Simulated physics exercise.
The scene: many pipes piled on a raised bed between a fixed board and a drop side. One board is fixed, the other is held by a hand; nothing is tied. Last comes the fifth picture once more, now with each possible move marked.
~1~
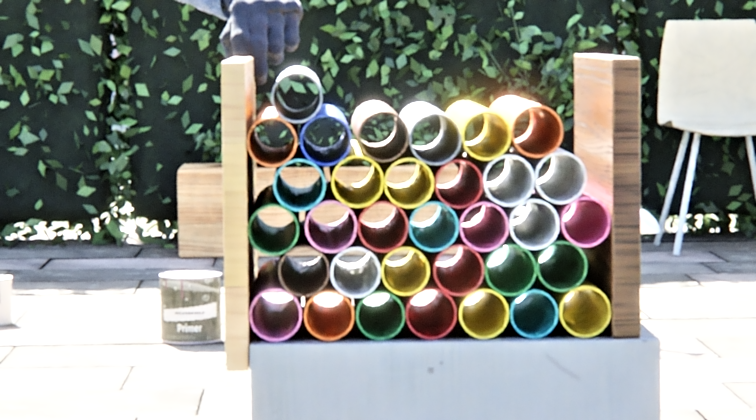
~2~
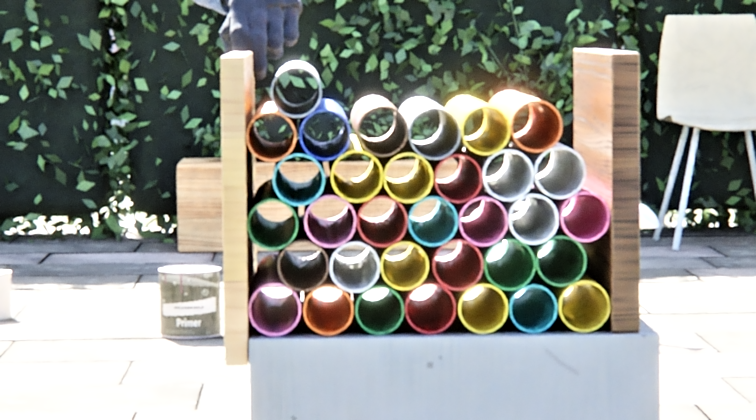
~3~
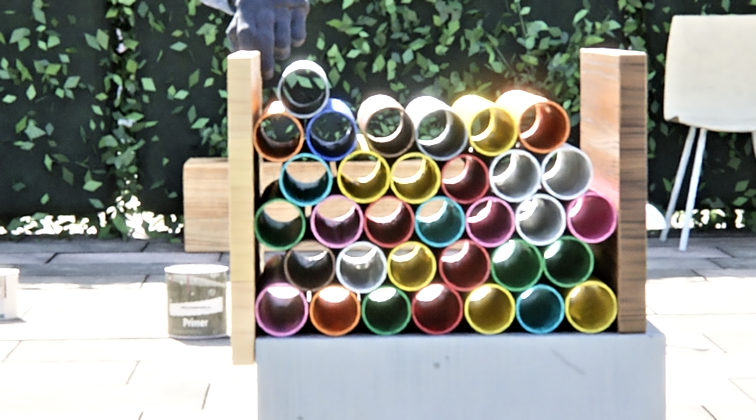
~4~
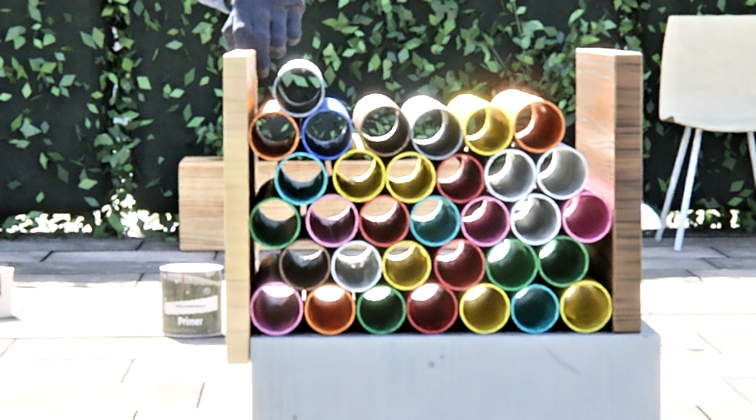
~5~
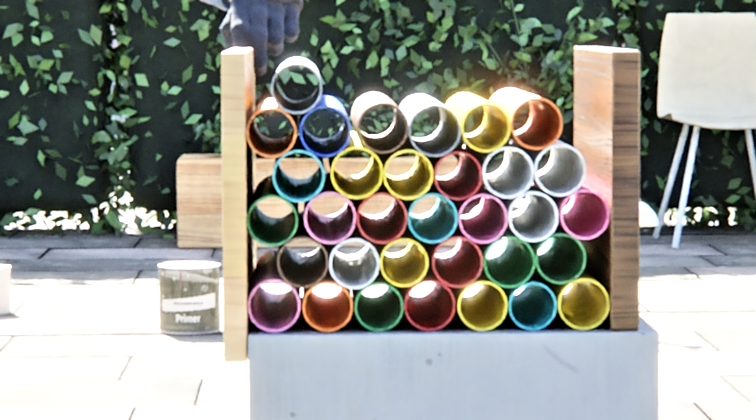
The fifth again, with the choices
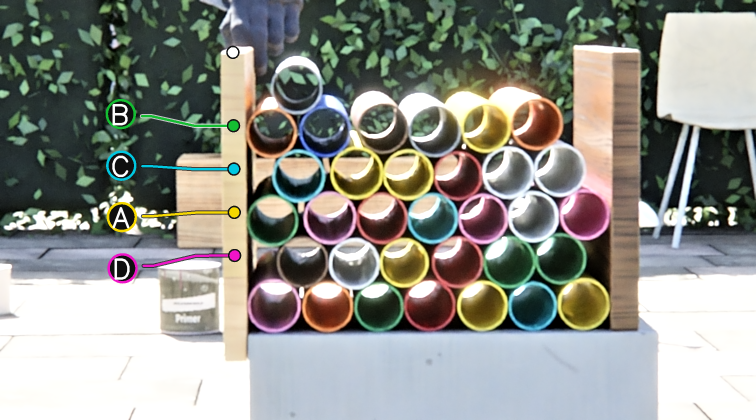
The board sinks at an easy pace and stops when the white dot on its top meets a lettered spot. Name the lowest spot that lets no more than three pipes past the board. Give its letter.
The last mark within the limit is D.
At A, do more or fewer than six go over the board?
It loses fewer than six.
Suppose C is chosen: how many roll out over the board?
It comes to none.
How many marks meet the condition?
Four of the four.
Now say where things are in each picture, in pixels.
Side board (242, 201); a pink pipe (275, 315); a turquoise pipe (534, 314), in the first frame.
A turquoise pipe (533, 309); a red pipe (458, 265), in the second frame.
A red pipe (389, 221); a white pipe (540, 220), in the third frame.
An orange pipe (274, 135); a grey pipe (298, 91), in the fourth frame.
Side board (241, 192); a pink pipe (274, 306); a turquoise pipe (532, 307), in the fifth frame.
On the marked copy, A at (235, 212); B at (234, 126); C at (234, 169); D at (235, 255); the white dot at (233, 52).
Taking D. A third of the way, top of the board (246, 142).
Two thirds of the way, top of the board (247, 242).
When it is over, top of the board (247, 254), two out over the board.
As for the rest, A two out over the board; B none out over the board; C none out over the board.
